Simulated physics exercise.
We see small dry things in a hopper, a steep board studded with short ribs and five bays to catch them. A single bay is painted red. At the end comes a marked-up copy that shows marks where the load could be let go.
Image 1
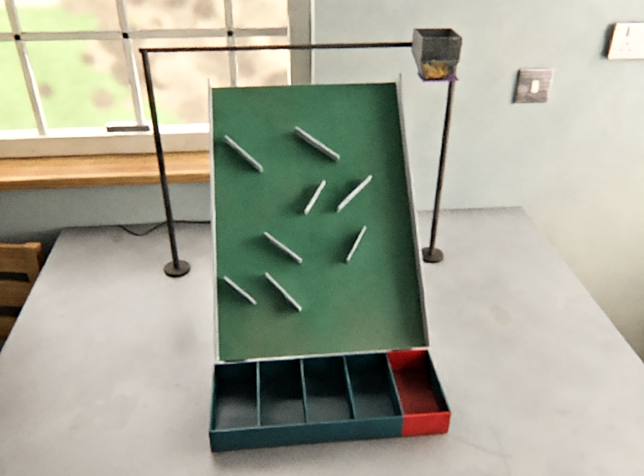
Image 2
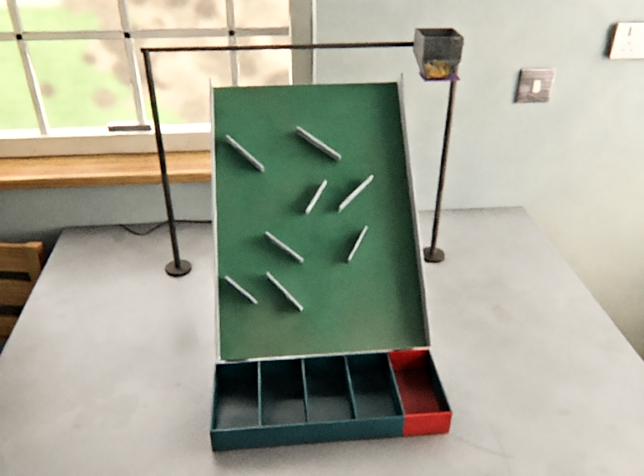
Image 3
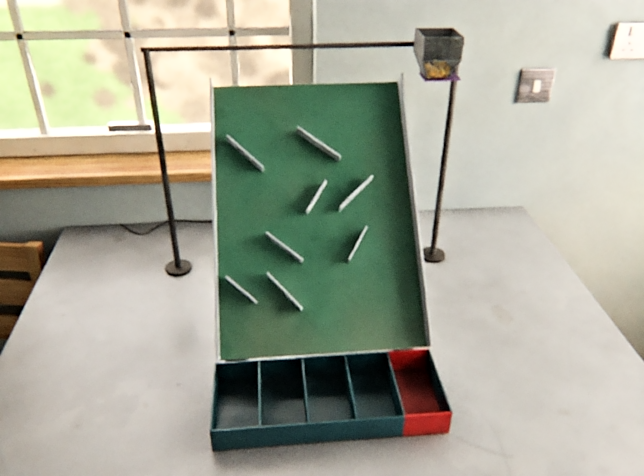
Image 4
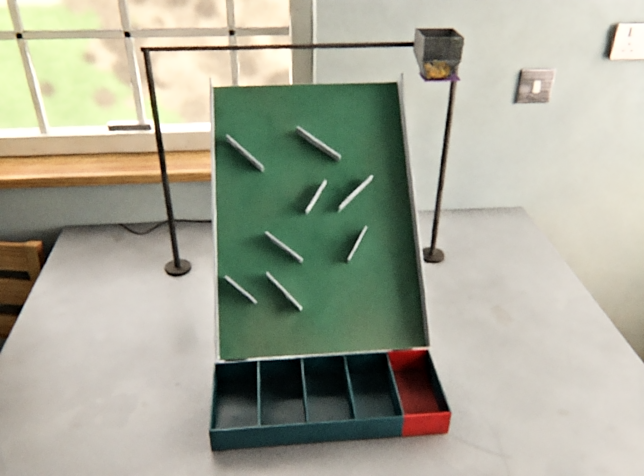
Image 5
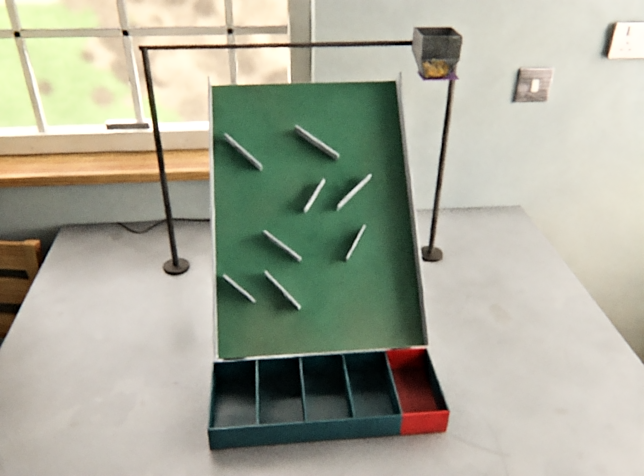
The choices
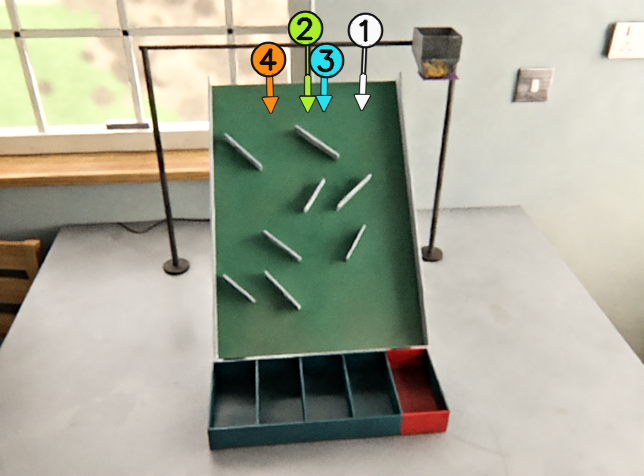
In the video, a small hopper holding yellowish pieces sits on a thin metal frame above the upper right of a sloped green board with short pale ribs and five bays below, the rightmost red; nothing visibly moves.
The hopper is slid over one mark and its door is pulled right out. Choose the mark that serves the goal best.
The best mark is 1.
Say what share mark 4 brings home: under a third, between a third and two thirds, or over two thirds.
It is under a third.
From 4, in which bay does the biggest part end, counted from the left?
The fourth from the left.
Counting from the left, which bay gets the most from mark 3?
The third.
On the marked copy, mark 1 meets the board at (362, 104); mark 2 meets the board at (307, 106); mark 3 meets the board at (323, 105); mark 4 meets the board at (270, 107).
With 1, about a third in the red bay, about half in other bays, a small part outside the box.
With 2, a small part in the red bay, most in other bays, a small part outside the box.
With 3, a small part in the red bay, most in other bays.
With 4, a small part in the red bay, most in other bays.
